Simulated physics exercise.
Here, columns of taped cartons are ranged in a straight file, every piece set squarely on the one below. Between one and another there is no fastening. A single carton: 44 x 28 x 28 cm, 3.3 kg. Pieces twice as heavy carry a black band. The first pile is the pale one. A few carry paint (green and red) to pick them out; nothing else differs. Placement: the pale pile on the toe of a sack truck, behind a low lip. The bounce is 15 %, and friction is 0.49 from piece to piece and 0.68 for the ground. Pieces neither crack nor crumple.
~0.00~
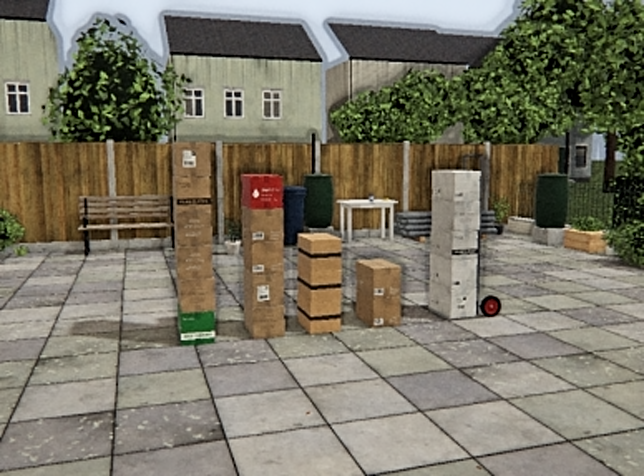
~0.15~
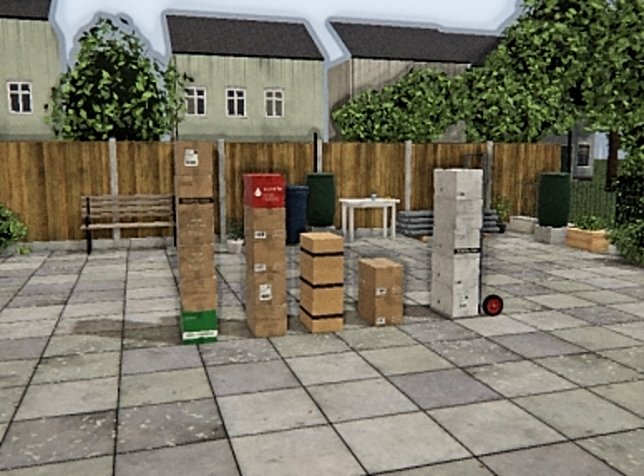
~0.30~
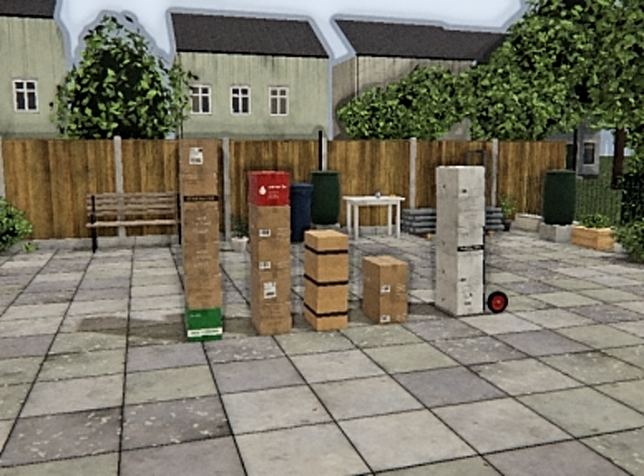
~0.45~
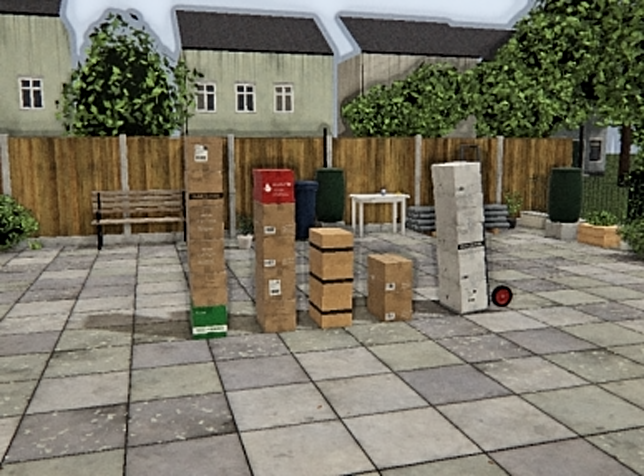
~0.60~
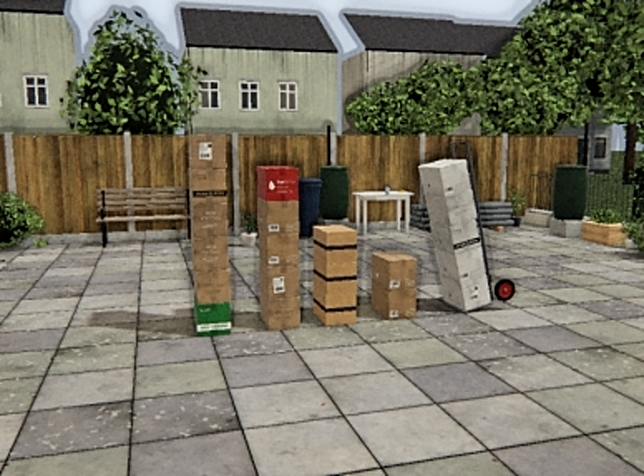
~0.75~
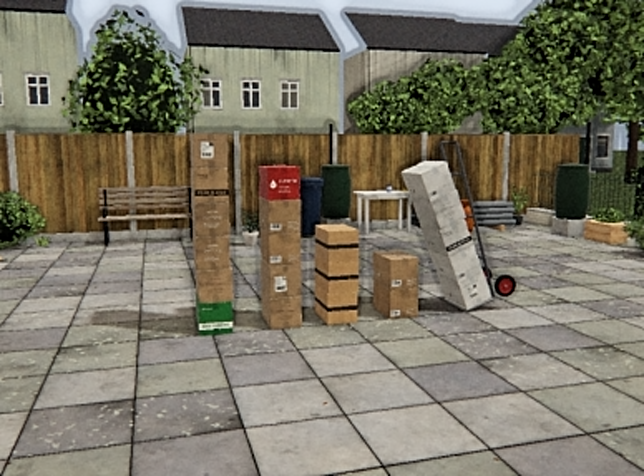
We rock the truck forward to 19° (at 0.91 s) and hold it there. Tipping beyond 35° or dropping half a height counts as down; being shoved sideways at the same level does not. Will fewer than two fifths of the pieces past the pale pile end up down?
Yes.
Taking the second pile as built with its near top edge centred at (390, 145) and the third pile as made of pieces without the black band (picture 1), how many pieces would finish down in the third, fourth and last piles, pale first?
Counts down - third: 3; fourth: 5; last: 6.
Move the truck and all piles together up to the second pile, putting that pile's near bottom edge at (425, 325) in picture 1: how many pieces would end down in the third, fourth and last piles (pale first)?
Down per pile: Third 0; fourth 0; last 0.
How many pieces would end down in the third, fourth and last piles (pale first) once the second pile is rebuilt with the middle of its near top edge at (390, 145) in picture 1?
You'd get third 3, fourth 5 and last 6.
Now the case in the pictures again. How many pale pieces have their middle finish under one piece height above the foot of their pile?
That makes 2 in all.
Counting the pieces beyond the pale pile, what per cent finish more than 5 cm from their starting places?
Share: 5 in a hundred.
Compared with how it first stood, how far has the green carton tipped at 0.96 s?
It's at some 0 degrees.
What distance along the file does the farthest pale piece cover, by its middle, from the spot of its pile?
Some 110 centimetres along the file.
By 0.96 s, 5 of the pale pile down; none of the 16 other cartons down.
By 1.50 s, 5 of the pale pile down; none of the 16 other cartons down, 5 disturbed.
When it is over (3.2 s), 5 of the pale pile down; none of the 16 other cartons down, 3 disturbed; green carton unmoved; red carton unmoved. That is 0 per cent. In pixels of the last frame, middles, green carton near (214, 312), red carton near (279, 182).
